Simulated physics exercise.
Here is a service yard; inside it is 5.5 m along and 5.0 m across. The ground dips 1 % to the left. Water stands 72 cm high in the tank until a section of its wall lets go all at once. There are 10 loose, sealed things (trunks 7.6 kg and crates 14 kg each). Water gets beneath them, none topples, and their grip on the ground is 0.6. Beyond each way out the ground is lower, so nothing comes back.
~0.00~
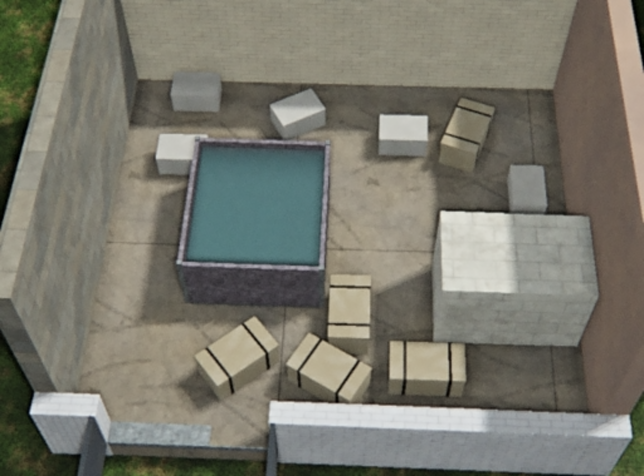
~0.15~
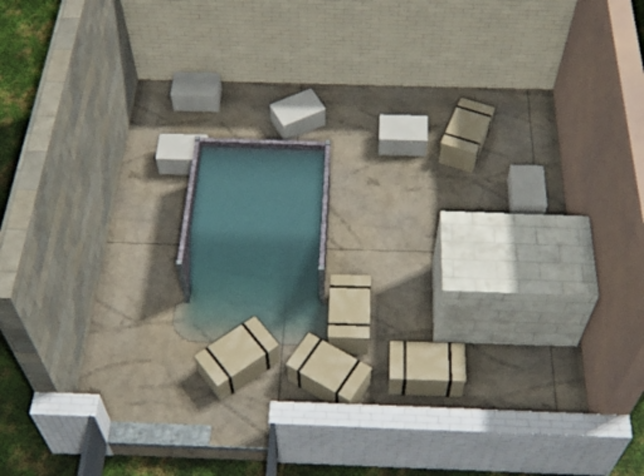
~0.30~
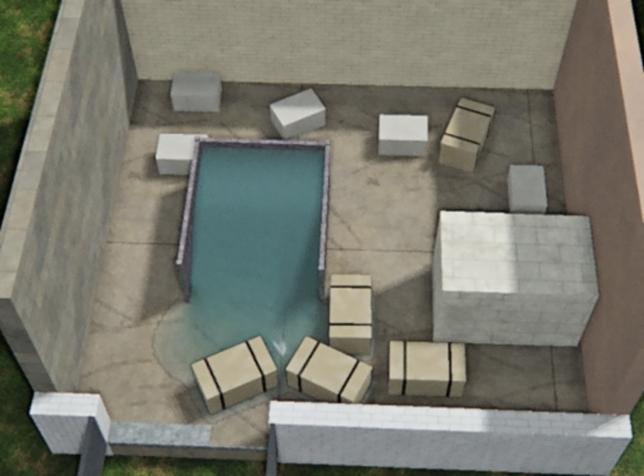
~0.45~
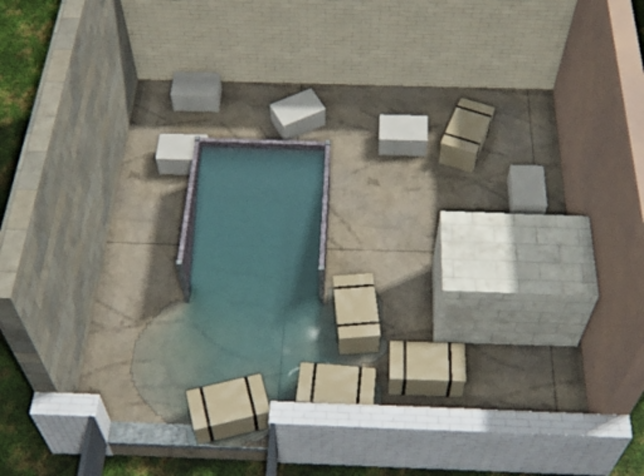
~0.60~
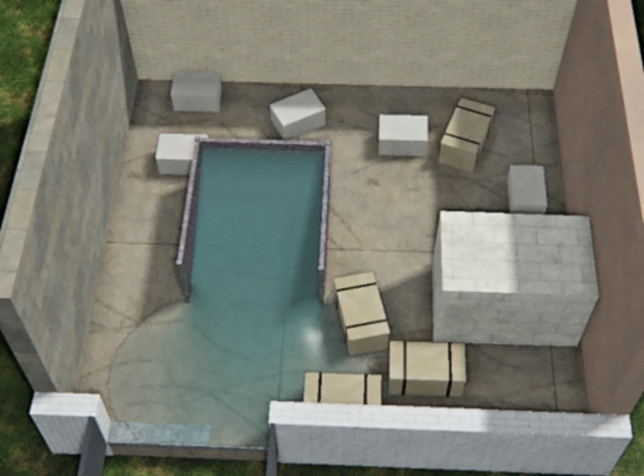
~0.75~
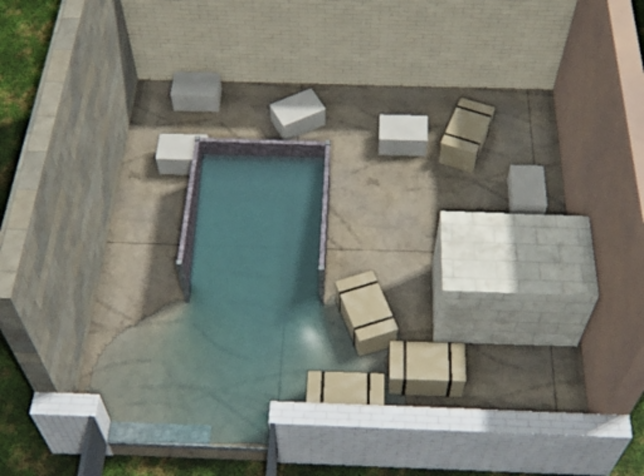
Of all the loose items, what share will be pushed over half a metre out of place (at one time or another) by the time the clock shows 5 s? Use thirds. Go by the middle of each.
Share: Under a third.
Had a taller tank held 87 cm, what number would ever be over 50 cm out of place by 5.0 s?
Then 3.
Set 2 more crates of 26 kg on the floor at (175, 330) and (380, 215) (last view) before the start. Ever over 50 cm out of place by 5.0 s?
In turn: More, under.
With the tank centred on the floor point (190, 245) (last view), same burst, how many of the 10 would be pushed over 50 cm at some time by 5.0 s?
Then 1.
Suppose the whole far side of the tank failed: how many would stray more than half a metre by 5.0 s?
In that case 6 of them.
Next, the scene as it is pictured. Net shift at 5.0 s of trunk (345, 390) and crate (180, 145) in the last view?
In that order: 100 cm, 0 cm.
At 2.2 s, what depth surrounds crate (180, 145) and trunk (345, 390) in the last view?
About 0 and 12 cm.
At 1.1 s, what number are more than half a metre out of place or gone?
By then 1.
After 1.1 s 1 of 10 are over 50 cm from their spots; 1 afloat.
After 2.2 s 3 of 10 are over 50 cm from their spots; 2 afloat.
After 3.5 s 3 of 10 are over 50 cm from their spots; 2 afloat.
After 5.0 s 3 of 10 are over 50 cm from their spots, and 3 have been at some point; 2 afloat.
